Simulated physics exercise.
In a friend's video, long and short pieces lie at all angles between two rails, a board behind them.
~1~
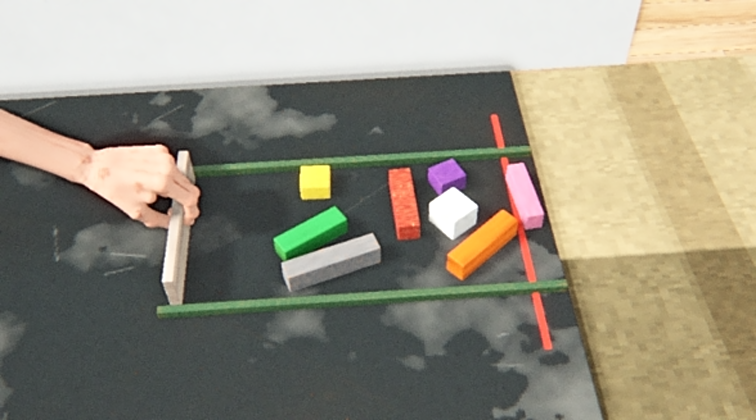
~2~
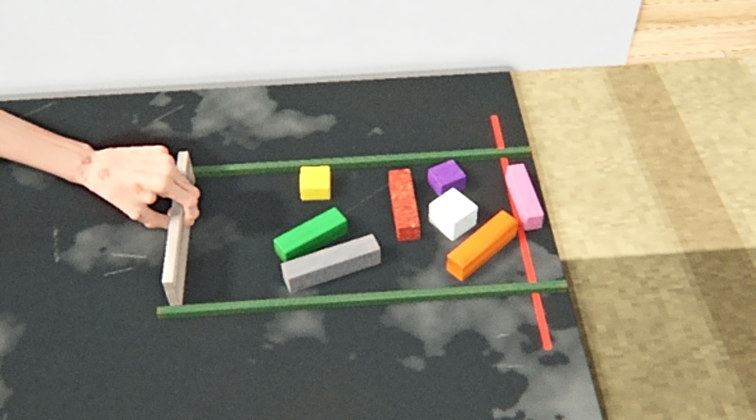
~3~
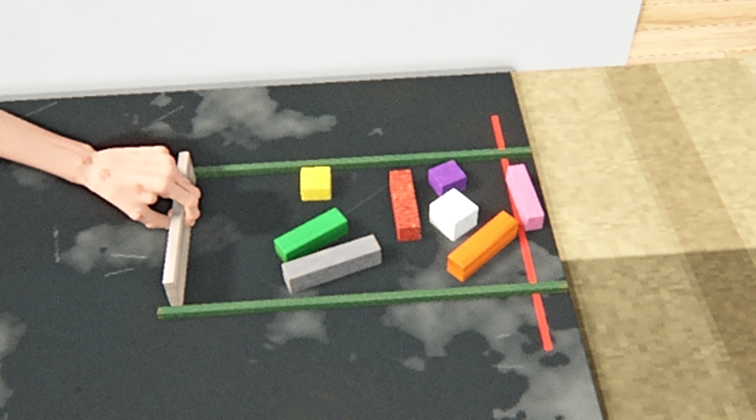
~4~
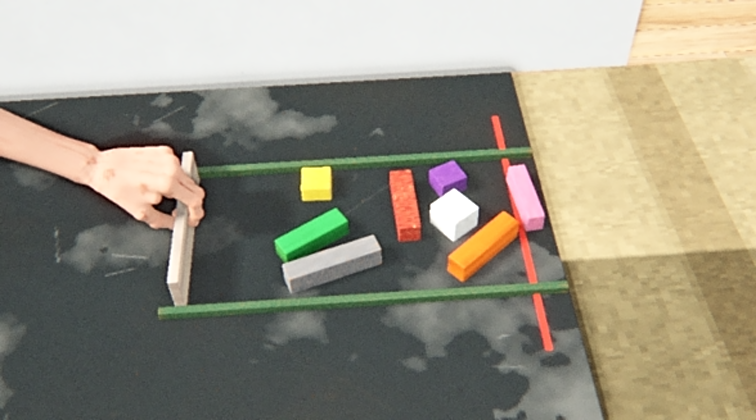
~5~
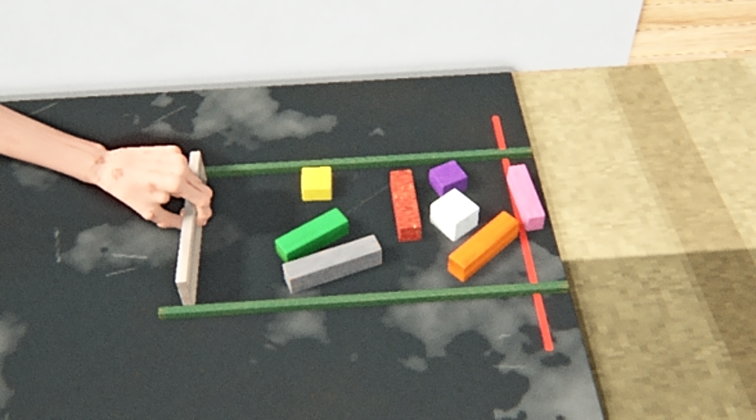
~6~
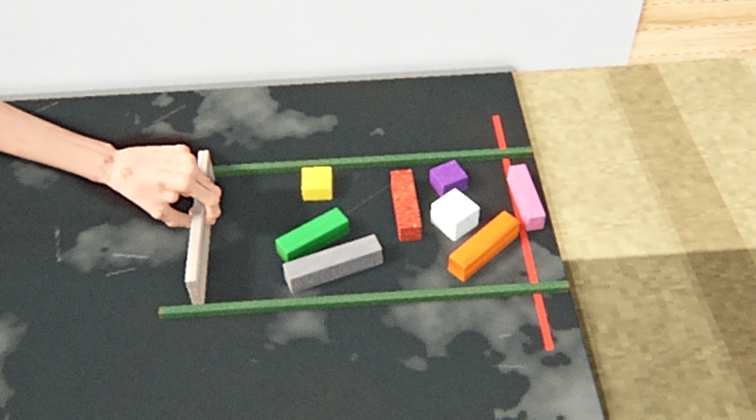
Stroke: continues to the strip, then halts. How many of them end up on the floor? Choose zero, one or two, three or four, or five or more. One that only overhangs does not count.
Five or more.
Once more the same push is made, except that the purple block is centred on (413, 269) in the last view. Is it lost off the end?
The purple block plunges.
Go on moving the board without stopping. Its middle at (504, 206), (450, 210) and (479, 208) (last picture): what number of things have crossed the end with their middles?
Respectively, 4, 0 and 1.
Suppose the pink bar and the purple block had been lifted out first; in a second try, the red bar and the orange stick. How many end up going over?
Fallen: 4 in the first try, 4 in the other.
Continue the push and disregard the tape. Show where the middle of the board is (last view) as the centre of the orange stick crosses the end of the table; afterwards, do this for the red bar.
Points: About (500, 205) and about (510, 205).
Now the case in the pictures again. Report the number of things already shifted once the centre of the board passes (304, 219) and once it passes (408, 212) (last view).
First 3, after that 6.
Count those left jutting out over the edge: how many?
The total here is 0.
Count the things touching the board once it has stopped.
I count 2 of them.
Soon after, none off yet; pink bar at rest near (526, 197); orange stick at rest near (485, 246); white block at rest near (455, 215).
After that, none off yet; pink bar at rest near (526, 197); orange stick at rest near (485, 246); white block displaced a little near (464, 209).
And then, none off yet; pink bar displaced a little near (553, 195); orange stick displaced a little near (525, 253); white block displaced well along near (526, 195).
In the end, the number that fall off is five or more; gone, grey bar, red bar, purple block, white block, orange stick and pink bar.
